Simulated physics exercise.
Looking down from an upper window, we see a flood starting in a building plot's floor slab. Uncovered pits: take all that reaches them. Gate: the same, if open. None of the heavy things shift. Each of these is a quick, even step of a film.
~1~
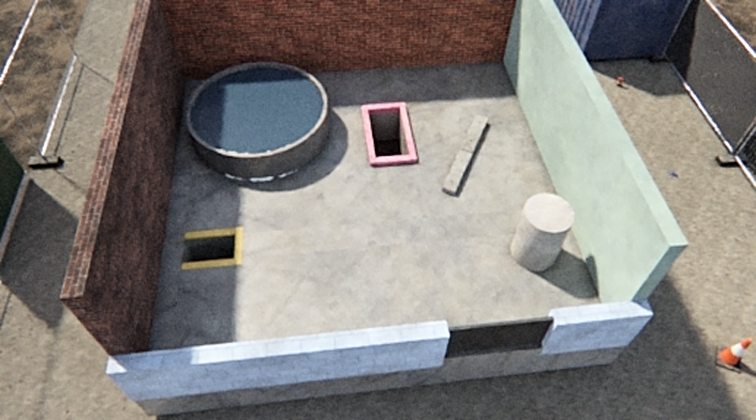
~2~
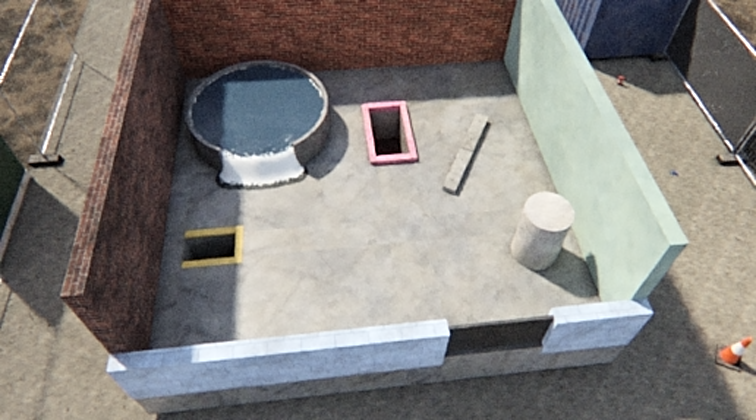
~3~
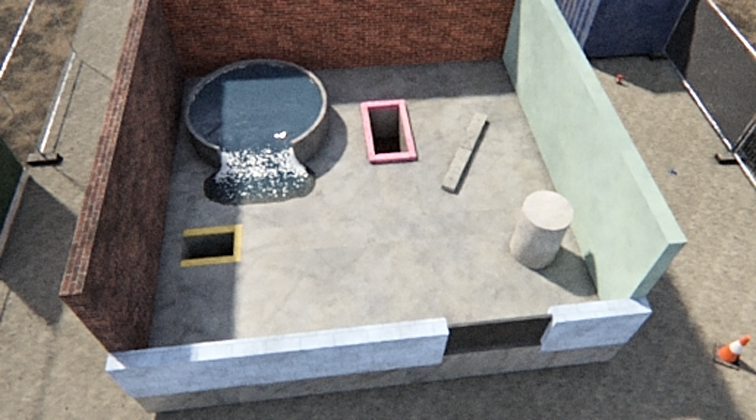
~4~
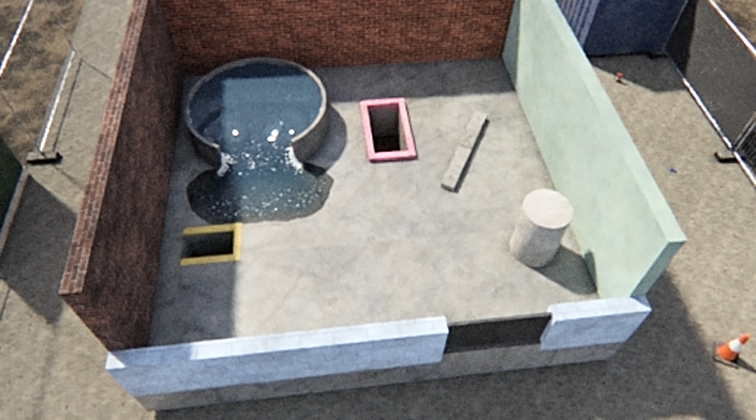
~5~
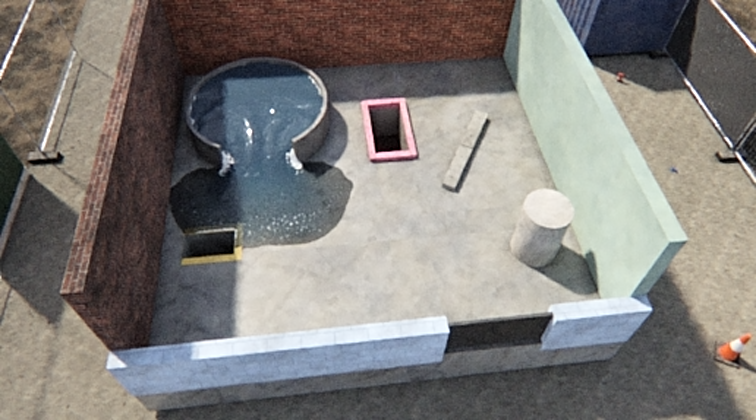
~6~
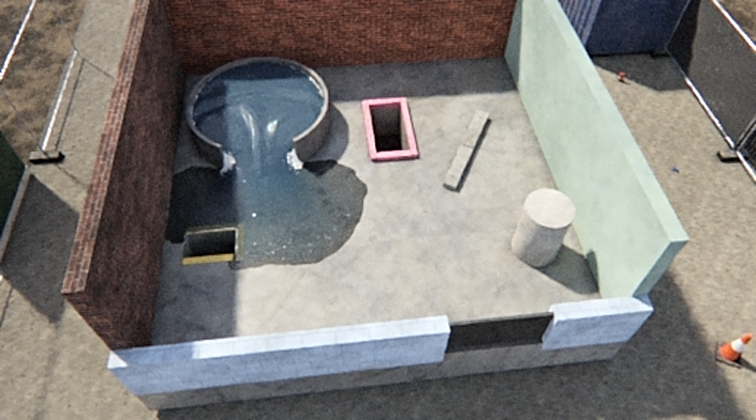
Round pool in a walled concrete plot breaching at its near side, water pouring out and spreading around a yellow-edged pit.
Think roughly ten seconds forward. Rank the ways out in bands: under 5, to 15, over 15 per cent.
The gate claims a light share - short of five per cent. The yellow pit claims a heavy share - exceeding fifteen per cent. The pink pit claims a light share - short of five per cent.
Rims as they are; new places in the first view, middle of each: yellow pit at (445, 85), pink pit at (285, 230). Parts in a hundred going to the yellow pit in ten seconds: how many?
The yellow pit takes 2 per cent.
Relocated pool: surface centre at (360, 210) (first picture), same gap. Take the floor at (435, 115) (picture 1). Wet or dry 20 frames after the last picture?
At that place: Not flooded.
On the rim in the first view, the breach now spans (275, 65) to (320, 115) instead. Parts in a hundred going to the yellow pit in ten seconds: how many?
The yellow pit gets 2 per cent.
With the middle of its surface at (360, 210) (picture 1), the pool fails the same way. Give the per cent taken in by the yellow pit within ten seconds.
Yellow: About 20 %.
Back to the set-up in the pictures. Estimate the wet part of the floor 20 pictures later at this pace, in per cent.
Close to 45 %.
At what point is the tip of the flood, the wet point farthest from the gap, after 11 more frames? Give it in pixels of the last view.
The farthest point of the front sits at (459, 336).
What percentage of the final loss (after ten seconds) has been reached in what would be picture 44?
Approximately 75 in a hundred, I think.
A moment on, water covers 30 % of the floor; the gate 0 %, the yellow pit 4 %, the pink pit 0 %.
Next, water covers 35 % of the floor; the gate 0 %, the yellow pit 8 %, the pink pit 0 %.
Then, water covers 45 % of the floor; the gate 0 %, the yellow pit 13 %, the pink pit 0 %.
Later, water covers 60 % of the floor; the gate 0 %, the yellow pit 23 %, the pink pit 0 %.
In the end, water covers 75 % of the floor; the gate 0 %, the yellow pit 31 %, the pink pit 0 %.
